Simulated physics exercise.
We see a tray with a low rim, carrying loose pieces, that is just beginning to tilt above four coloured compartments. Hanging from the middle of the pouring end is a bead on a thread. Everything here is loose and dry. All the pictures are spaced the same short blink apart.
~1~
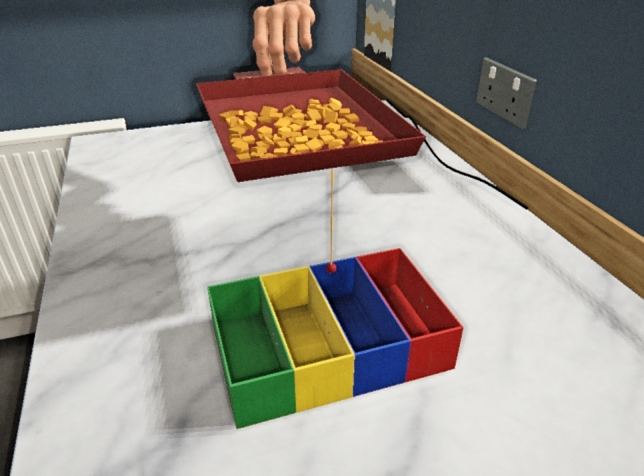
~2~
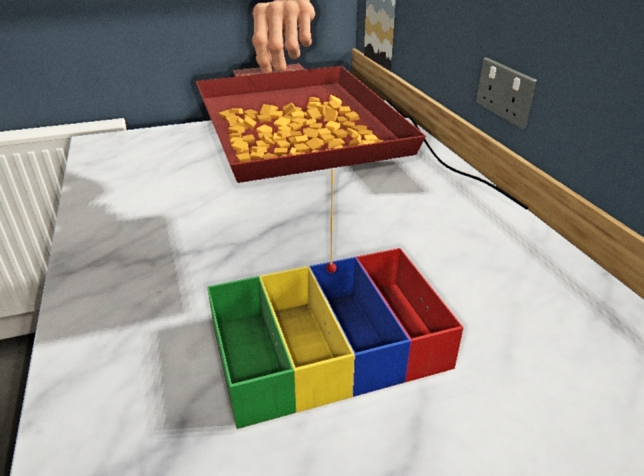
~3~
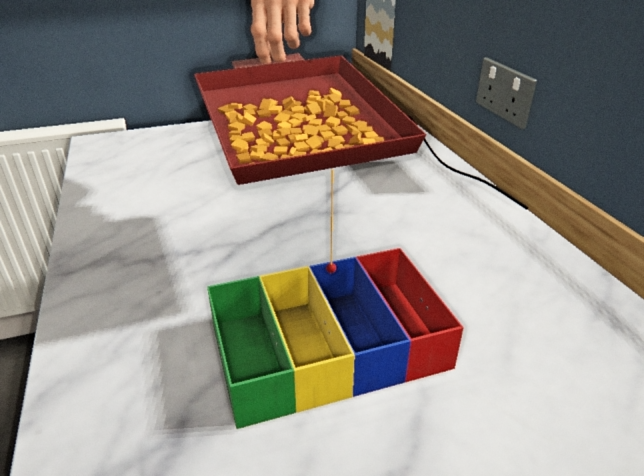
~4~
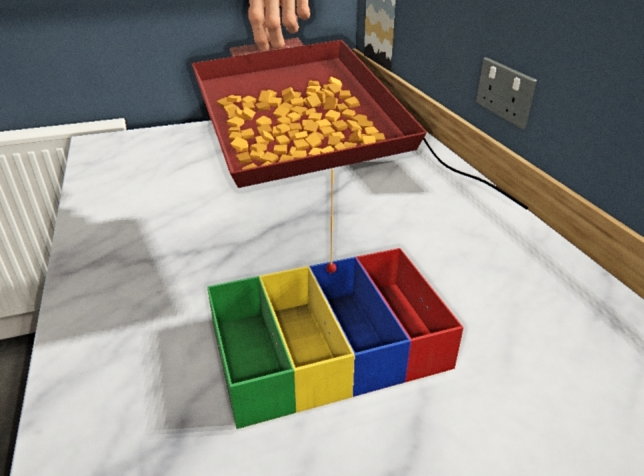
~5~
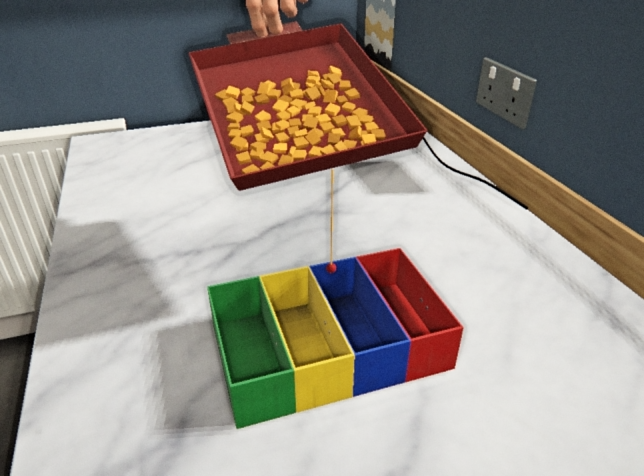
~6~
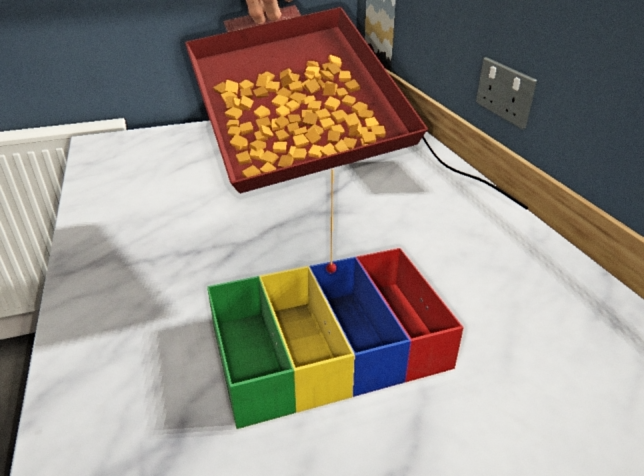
A red low-rimmed tray of small golden-yellow pieces, gripped by a hand at its far edge, is seen from slightly above over a white marbled tabletop in a blue-walled room. Below it sit green, yellow, blue and red compartments, left to right, with a red bead hanging on a thread. The tray gradually tilts toward the viewer, its near left corner dipping slightly, while the camera stays still.
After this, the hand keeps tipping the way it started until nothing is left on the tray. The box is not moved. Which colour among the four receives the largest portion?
Green.
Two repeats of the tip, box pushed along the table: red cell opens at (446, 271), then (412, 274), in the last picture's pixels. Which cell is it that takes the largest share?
First try: The green one. Second try: The green cell.
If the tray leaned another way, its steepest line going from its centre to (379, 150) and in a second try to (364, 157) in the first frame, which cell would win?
One: The red cell. Two: The red one.
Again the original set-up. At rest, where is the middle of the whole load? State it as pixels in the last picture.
At about (268, 353), give or take.
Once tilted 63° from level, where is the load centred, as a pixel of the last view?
Roughly at (279, 143).
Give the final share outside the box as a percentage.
About 0 %.
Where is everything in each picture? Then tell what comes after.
In the first picture, corners of the pouring end at (236, 160) and (418, 135), level; middle of the load at (308, 134), small crackers; bead on its thread at (331, 268); green cell at (264, 395); yellow cell at (324, 380); blue cell at (381, 365); red cell at (434, 351).
In the second picture, corners of the pouring end at (236, 161) and (418, 134), level; middle of the load at (308, 132).
In the third picture, corners of the pouring end at (235, 164) and (418, 133), tipped barely, lowest at the left corner; middle of the load at (308, 129).
In the fourth picture, corners of the pouring end at (235, 168) and (419, 131), tipped a little, lowest at the left corner; middle of the load at (308, 124).
In the fifth picture, corners of the pouring end at (235, 173) and (419, 129), tipped a little, lowest at the left corner; middle of the load at (308, 119).
In the sixth picture, corners of the pouring end at (236, 177) and (420, 127), tipped clearly, lowest at the left corner; middle of the load at (307, 115); green cell at (264, 395); yellow cell at (324, 380); blue cell at (381, 365); red cell at (434, 351).
Soon after the last picture, tray tipped steeply; all on the tray.
A little later, tray tipped past a quarter turn; about half on the tray; about a quarter in the green cell; a small part in the yellow cell; a small part falling or outside the box.
Later still, tray tipped past a quarter turn; about half in the green cell; about a third in the yellow cell; a stray few in the blue cell; a stray few falling or outside the box.
At rest, tray tipped past a quarter turn; about half in the green cell; about a third in the yellow cell; a stray few in the blue cell; none in the red cell; a stray few outside the box.
